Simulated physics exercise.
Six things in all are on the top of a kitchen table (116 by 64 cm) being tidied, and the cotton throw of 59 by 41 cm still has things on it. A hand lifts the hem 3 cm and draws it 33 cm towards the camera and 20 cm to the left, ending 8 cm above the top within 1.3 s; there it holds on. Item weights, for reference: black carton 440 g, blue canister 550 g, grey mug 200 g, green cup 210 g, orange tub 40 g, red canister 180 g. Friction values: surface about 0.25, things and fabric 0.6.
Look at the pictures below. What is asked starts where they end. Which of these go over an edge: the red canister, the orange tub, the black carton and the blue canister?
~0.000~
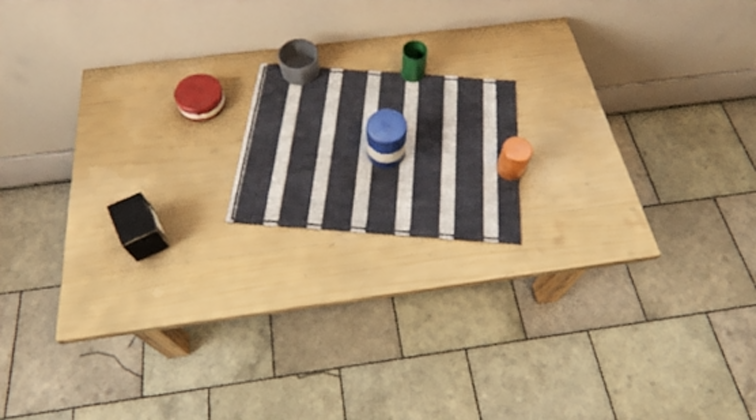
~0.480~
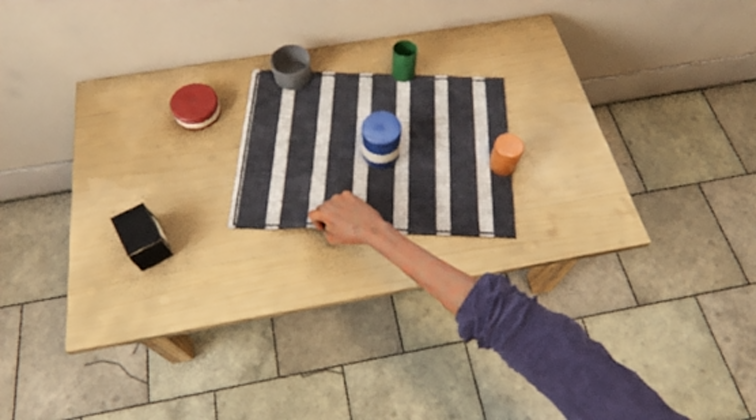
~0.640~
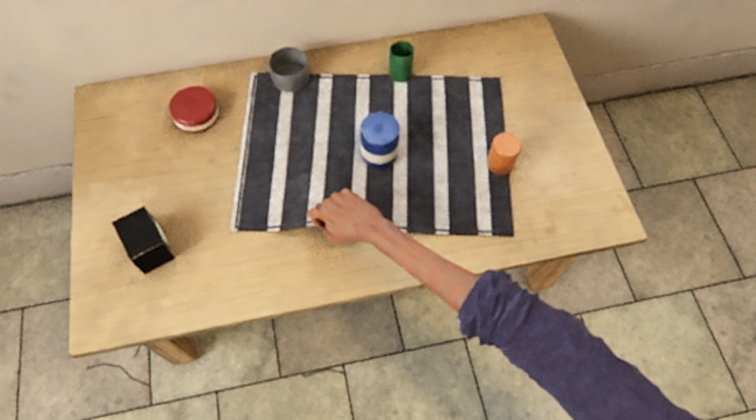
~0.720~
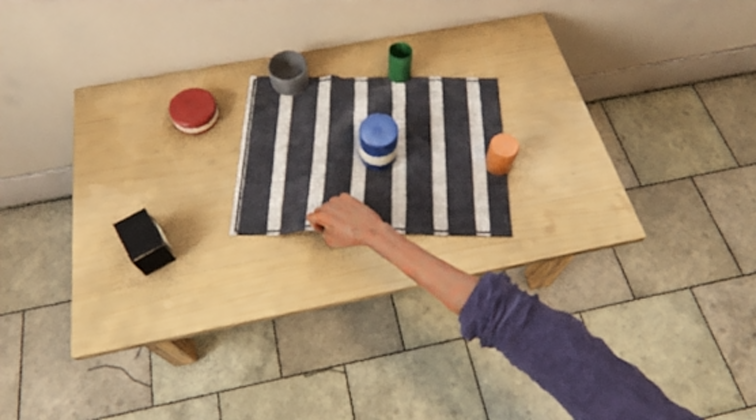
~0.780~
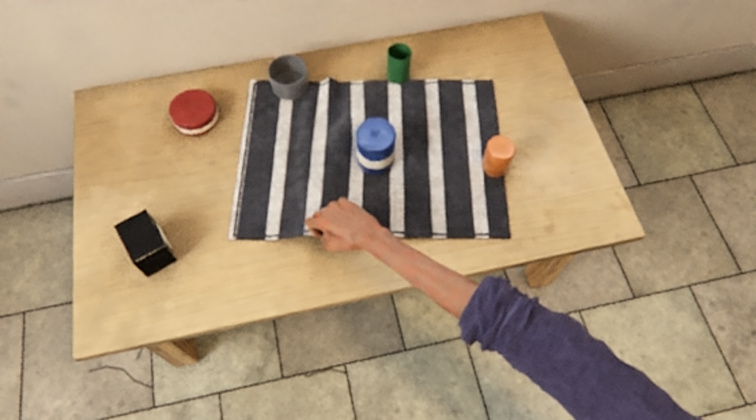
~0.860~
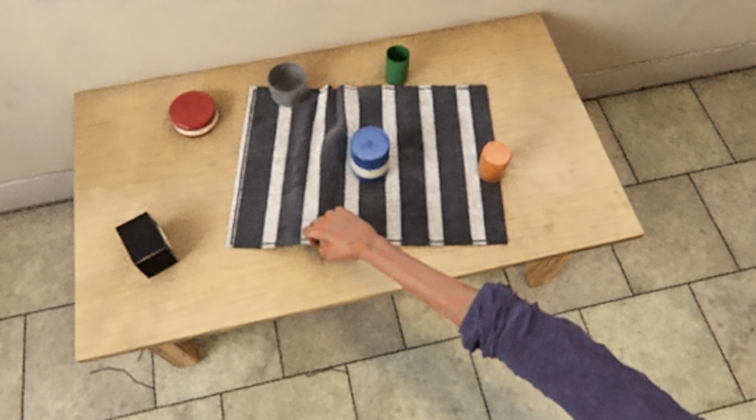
Result: The red canister is a survivor, the orange tub is a casualty, the black carton is a survivor, the blue canister is a casualty.
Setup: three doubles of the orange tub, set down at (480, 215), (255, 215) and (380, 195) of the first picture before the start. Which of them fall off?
In order: Comes off; comes off; comes off.
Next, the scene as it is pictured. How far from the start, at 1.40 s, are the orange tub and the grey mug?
Approx. shift - orange tub: 25 cm; grey mug: 25 cm.
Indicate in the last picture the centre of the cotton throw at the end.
The middle ends up near pixel (266, 332).
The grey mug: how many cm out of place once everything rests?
I'd say the grey mug sits some 40 cm out of place.
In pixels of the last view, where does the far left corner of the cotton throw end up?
Look around (215, 213) in the last picture - that's where it comes to rest.
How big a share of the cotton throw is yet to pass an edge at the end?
Near 35 in a hundred.
After 1.1 s, 100 % of the cotton throw is still over the top; blue canister 14 cm off its start, orange tub 11 cm off its start, grey mug 13 cm off its start.
After 1.4 s, 80 % of the cotton throw is still over the top; blue canister 28 cm off its start, orange tub 23 cm off its start, grey mug 25 cm off its start.
After 1.7 s, 60 % of the cotton throw is still over the top; blue canister 39 cm off its start at (301, 299), orange tub 34 cm off its start at (433, 277), grey mug 35 cm off its start at (256, 198).
After 1.9 s, 35 % of the cotton throw is still over the top; blue canister over the edge, orange tub over the edge, grey mug 38 cm off its start.
After 3.5 s, 35 % of the cotton throw is still over the top; blue canister over the edge, orange tub over the edge, black carton 0 cm off its start at (140, 237), red canister 0 cm off its start at (192, 108).
